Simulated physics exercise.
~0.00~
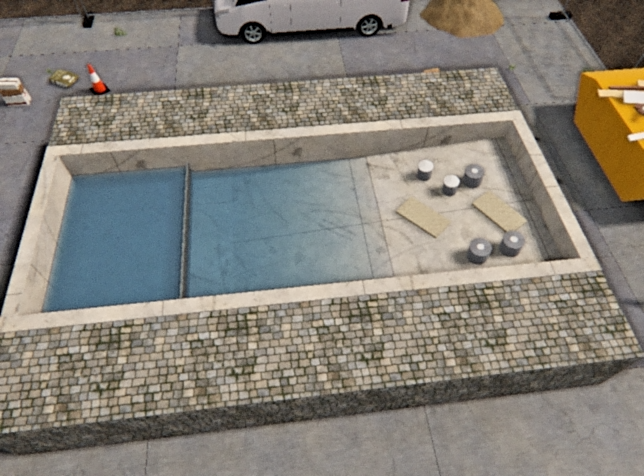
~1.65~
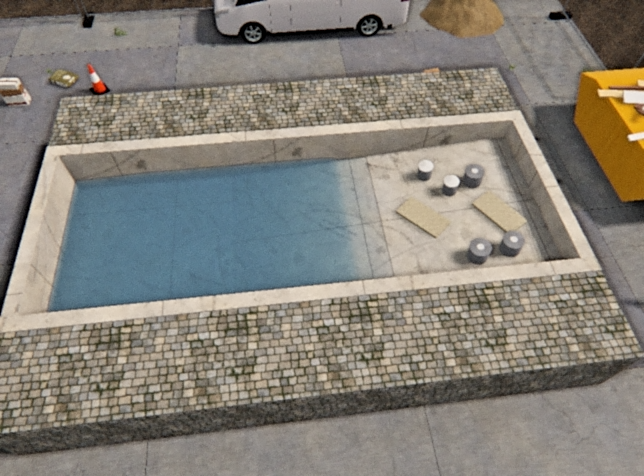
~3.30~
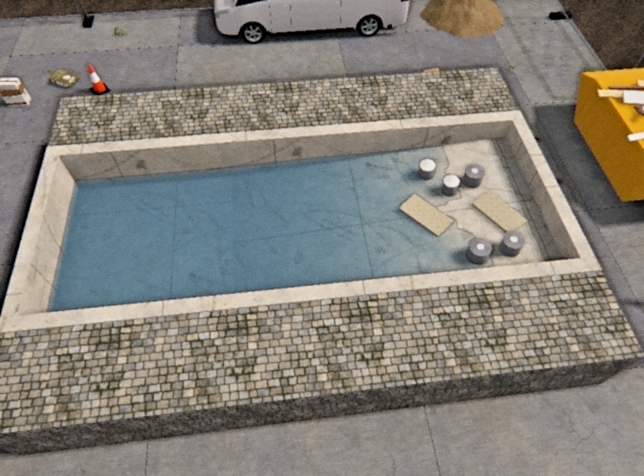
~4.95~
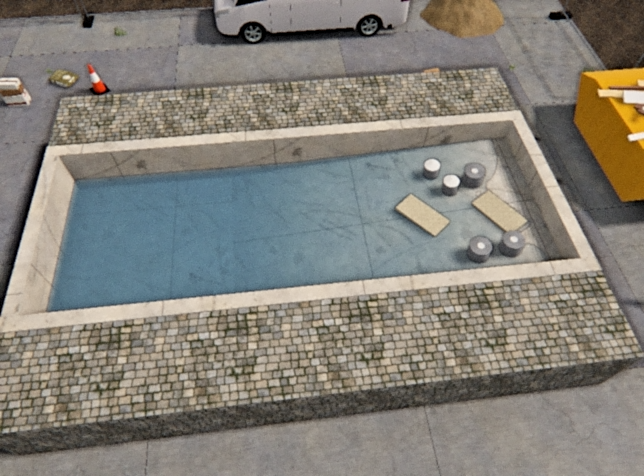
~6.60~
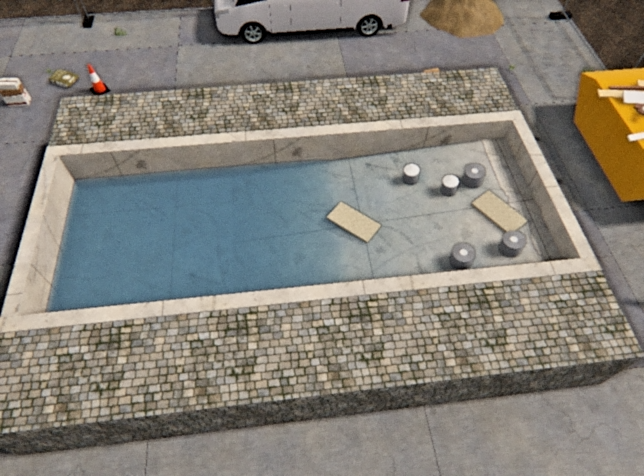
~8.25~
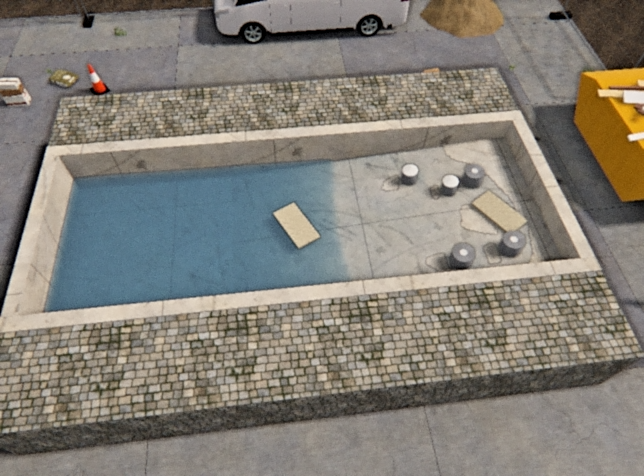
Blue water spreads right across the basin, then draws back left, carrying one pale board along.
